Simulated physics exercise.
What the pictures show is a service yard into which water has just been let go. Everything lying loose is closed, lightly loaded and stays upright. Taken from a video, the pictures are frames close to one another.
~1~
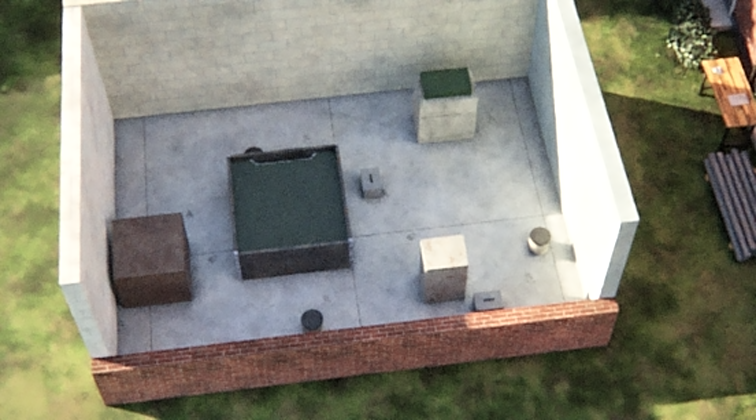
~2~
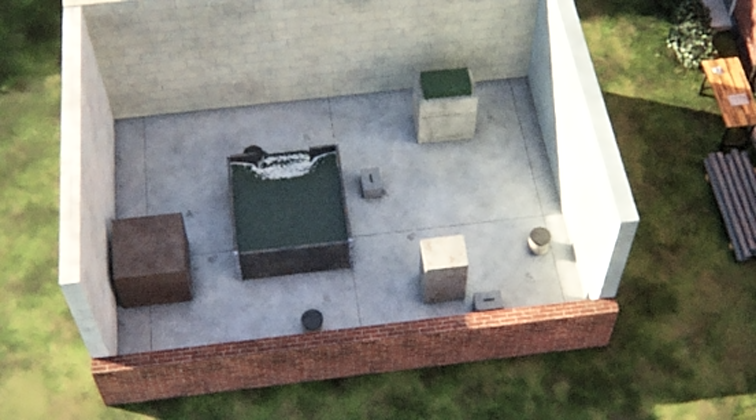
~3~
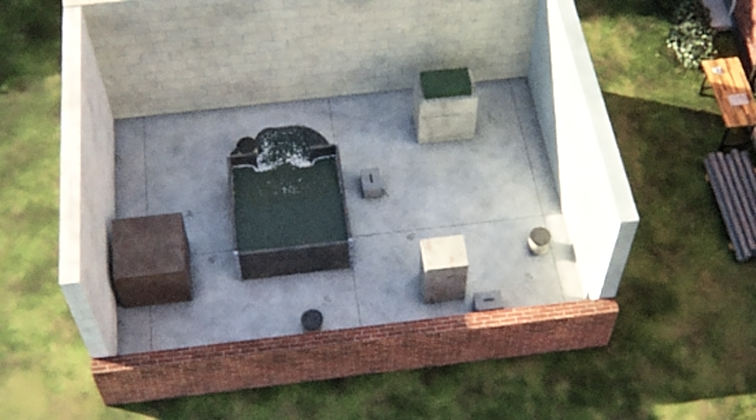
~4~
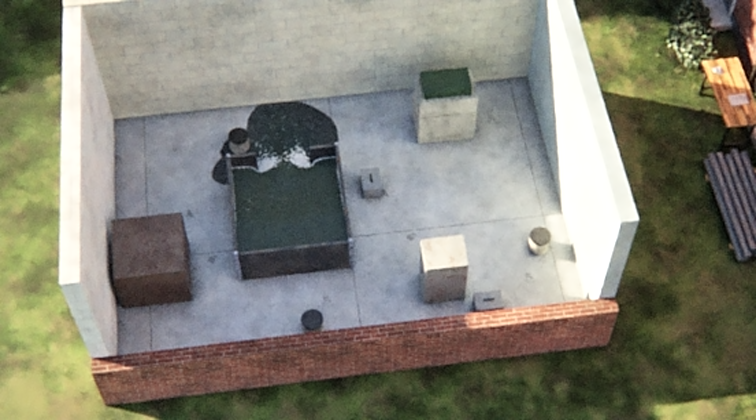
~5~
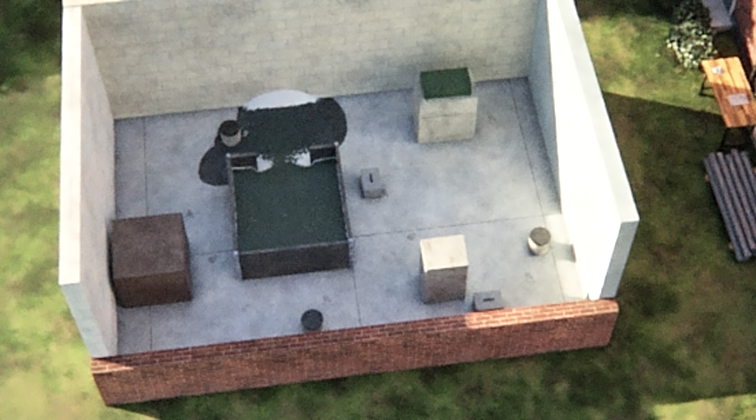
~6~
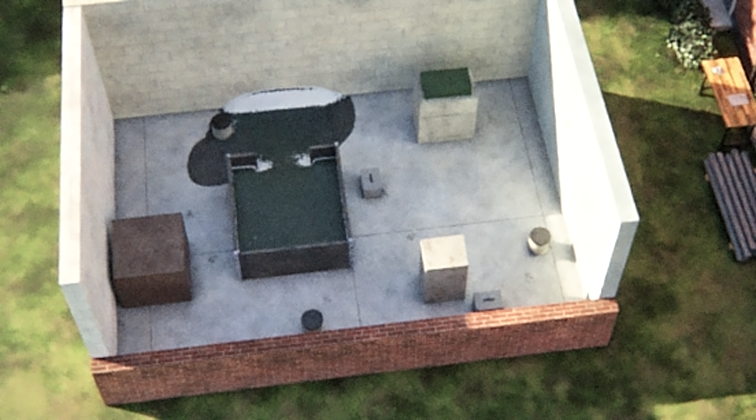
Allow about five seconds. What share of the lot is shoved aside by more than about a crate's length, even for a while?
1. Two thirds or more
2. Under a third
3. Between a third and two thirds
Answer: 2.
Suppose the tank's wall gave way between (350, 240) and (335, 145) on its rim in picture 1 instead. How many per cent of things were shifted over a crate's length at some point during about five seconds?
80 % or thereabouts.
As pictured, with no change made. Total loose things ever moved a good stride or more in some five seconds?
That comes out at 1.
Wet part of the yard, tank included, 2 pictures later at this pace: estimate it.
Close to 20 %.
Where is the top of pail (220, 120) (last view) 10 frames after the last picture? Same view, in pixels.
It should be near (126, 156).
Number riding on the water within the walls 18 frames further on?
Tally at that point: 0.
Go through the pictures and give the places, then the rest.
In the first frame, a pail at (254, 155) rests on the ground; a pail at (540, 236), on the bottom; 0 of 5 have shifted.
In the second frame, a pail at (253, 154), on the bottom, close to its start; a pail at (540, 236) rests on the ground; 0 of 5 have shifted.
In the third frame, a pail at (247, 145) rests on the ground, close to its start; a pail at (540, 236) rests on the ground; 1 of 5 have shifted.
In the fourth frame, a pail at (238, 136), on the bottom, a stride from its start; a pail at (540, 236) rests on the ground; 1 of 5 have shifted.
In the fifth frame, a pail at (230, 128), on the bottom, a stride from its start; a pail at (540, 236), on the bottom; 1 of 5 have shifted.
In the sixth frame, a pail at (221, 121), on the bottom, a stride from its start; a pail at (540, 236) rests on the ground; 1 of 5 have shifted.
A moment on, 1 of 5 are well off their spots; 0 afloat.
Next, 1 of 5 are well off their spots; 1 afloat.
Later, 1 of 5 are well off their spots; 0 afloat.
In the end, 1 of 5 are well off their spots, and 1 have been at some point; 0 afloat.
